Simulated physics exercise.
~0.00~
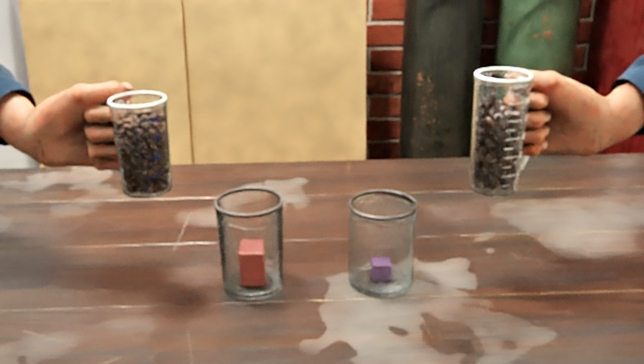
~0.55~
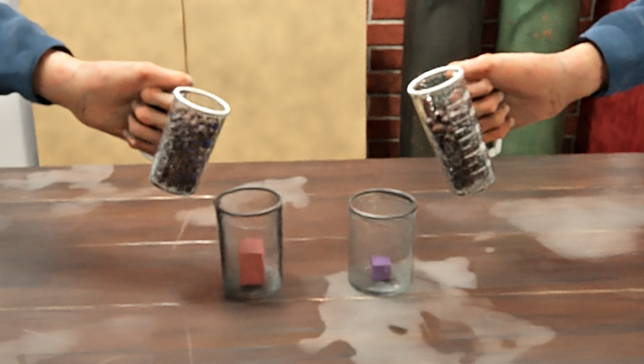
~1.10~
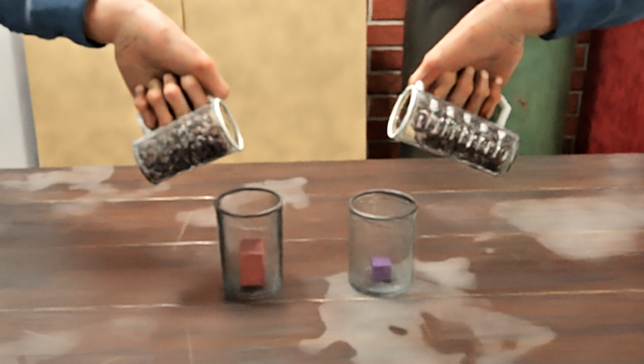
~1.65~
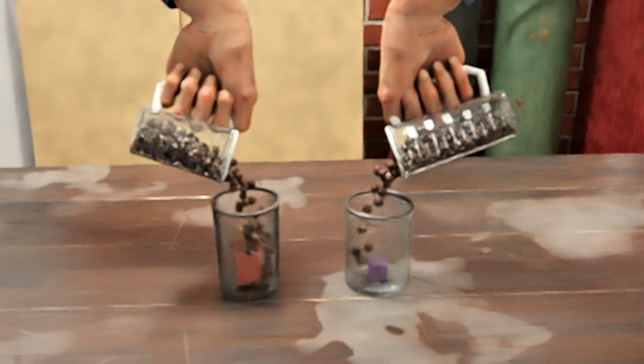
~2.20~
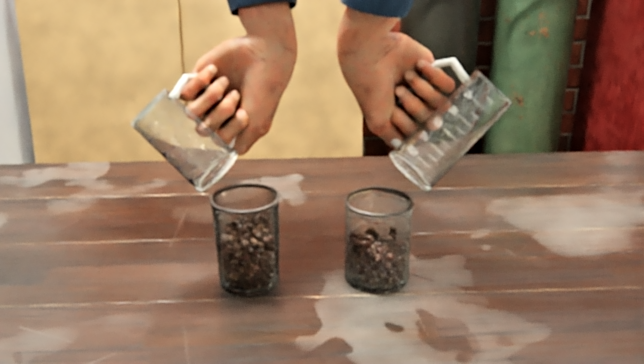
Two hands tipped clear cups of small dark pieces over two glasses on a wooden table, pouring until the cups were empty and burying the red block in the left glass and the little purple cube in the right one.
